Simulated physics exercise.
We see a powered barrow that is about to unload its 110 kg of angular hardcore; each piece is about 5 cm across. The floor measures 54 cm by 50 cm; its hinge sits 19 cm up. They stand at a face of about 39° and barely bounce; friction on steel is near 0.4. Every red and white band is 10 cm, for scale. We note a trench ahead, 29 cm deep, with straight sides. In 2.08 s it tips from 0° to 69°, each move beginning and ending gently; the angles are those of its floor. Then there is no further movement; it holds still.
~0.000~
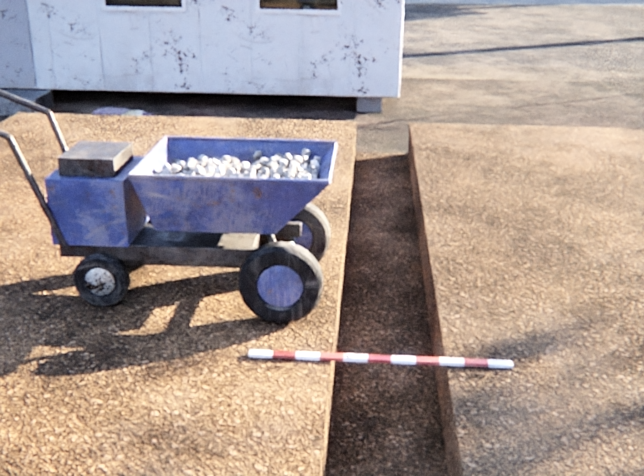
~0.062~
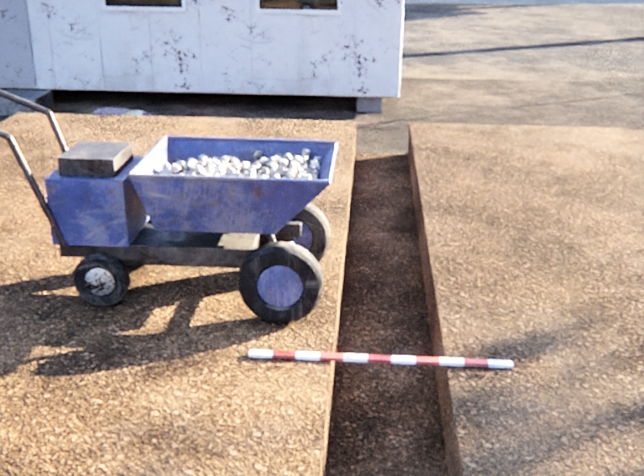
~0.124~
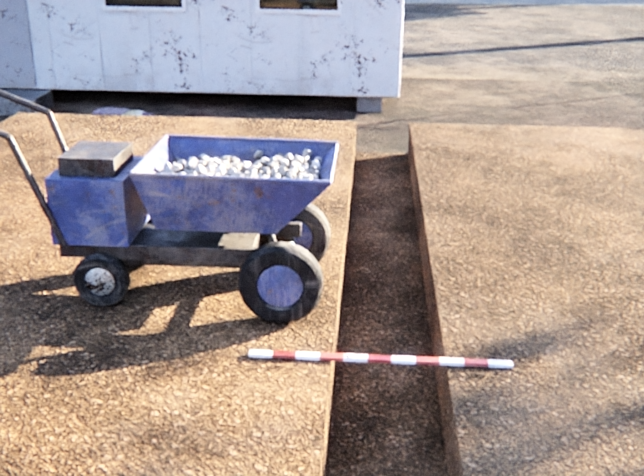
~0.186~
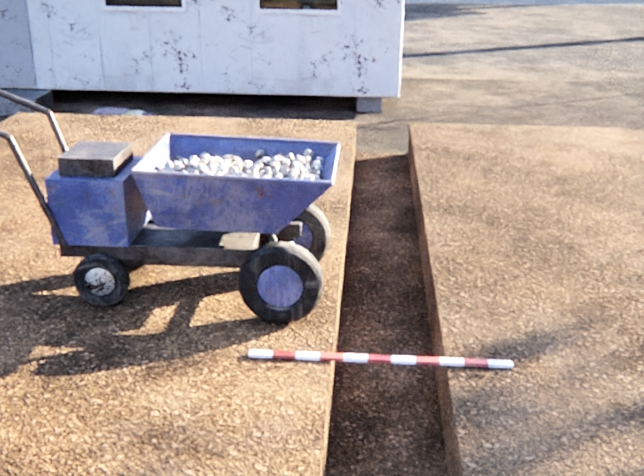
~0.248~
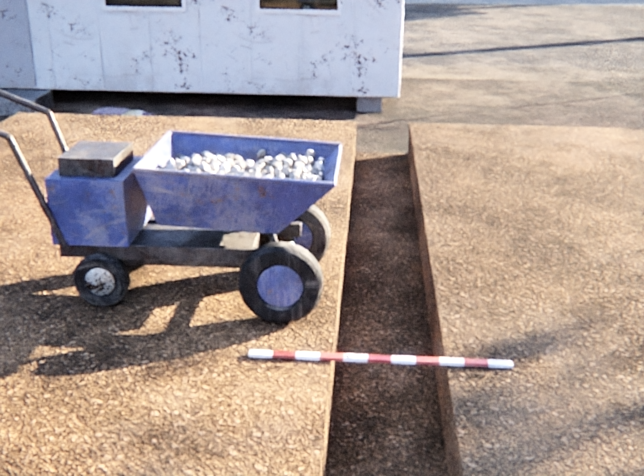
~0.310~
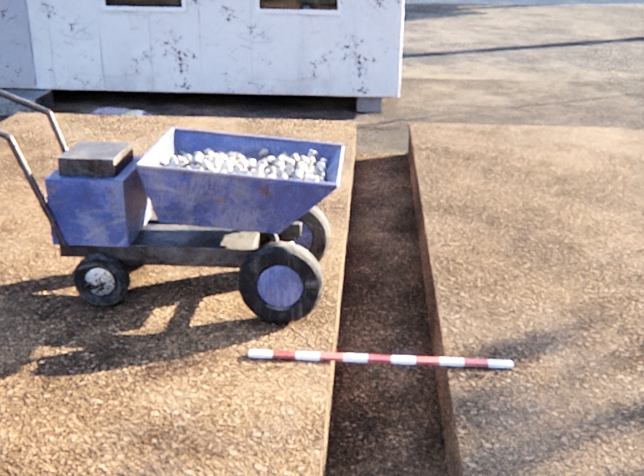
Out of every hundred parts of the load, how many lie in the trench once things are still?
Around 82 out of 100.
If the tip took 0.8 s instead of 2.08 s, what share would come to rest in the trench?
Close to 70 per cent then.
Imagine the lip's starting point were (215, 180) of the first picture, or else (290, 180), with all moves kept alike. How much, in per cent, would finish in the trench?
Some 55 and some 100 per cent, in that order.
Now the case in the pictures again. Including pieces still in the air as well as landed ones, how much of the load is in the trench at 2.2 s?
Close to 25 per cent has got there by then.
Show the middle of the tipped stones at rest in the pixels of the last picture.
Centre estimate: Around (414, 332).
After 1.6 s the floor is at 58°; 100 % in the tray; the foremost stones are at (398, 246).
After 2.2 s the floor is at 69°; 66 % in the tray, 27 % in the trench, 7 % past the trench; the foremost stones are at (471, 291).
After 2.5 s the floor is at 69°; 36 % in the tray, 46 % in the trench, 18 % past the trench; the foremost stones are at (509, 291).
After 4.5 s the floor is at 69°; 0 % in the tray, 82 % in the trench, 18 % past the trench; the foremost stones are at (515, 295).
